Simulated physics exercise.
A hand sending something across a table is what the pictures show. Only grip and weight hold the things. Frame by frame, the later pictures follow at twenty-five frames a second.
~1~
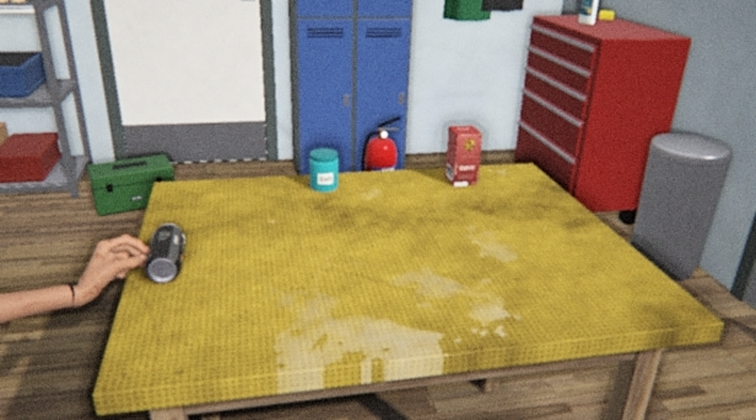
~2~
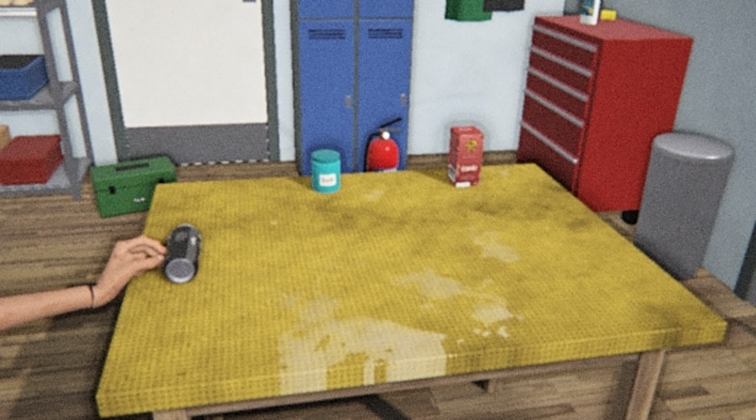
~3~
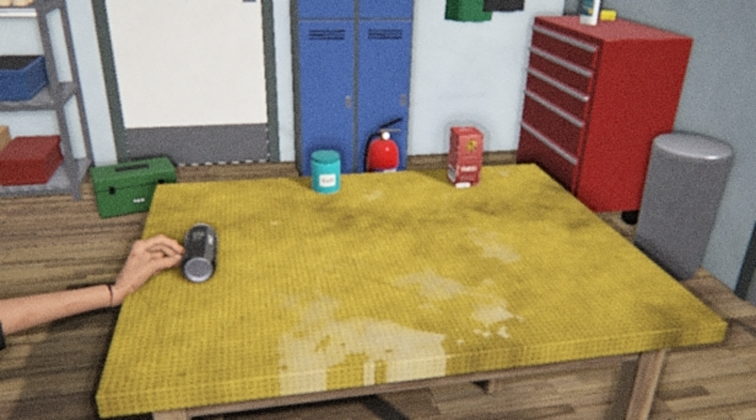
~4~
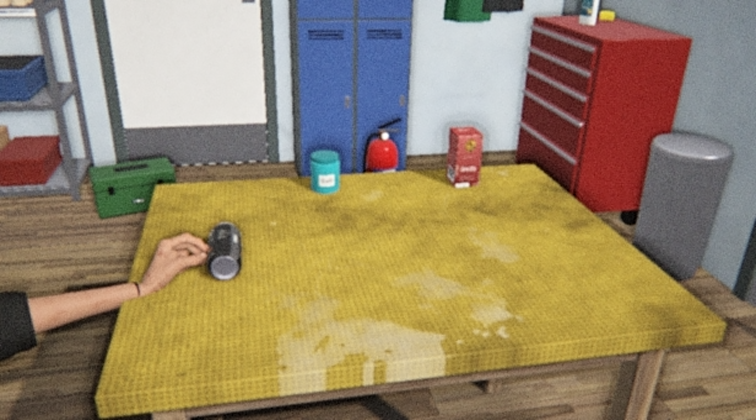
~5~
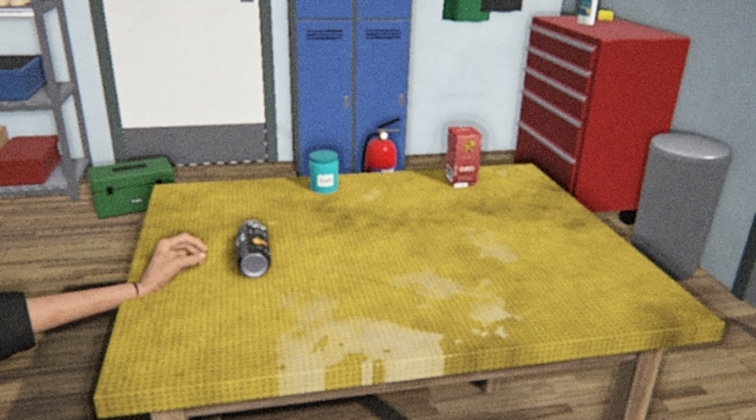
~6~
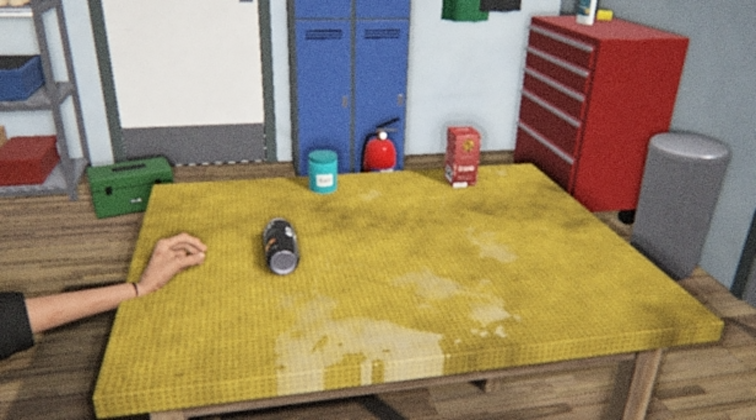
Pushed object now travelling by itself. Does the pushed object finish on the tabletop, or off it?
The pushed object finishes off the table.
Then, 0.30 s past the last view, black can displaced well along near (470, 231).
Then, 0.60 s past the last view, black can now off the table.
Then, 0.90 s past the last view, things are still on the move.
Finally, off the table, black can.
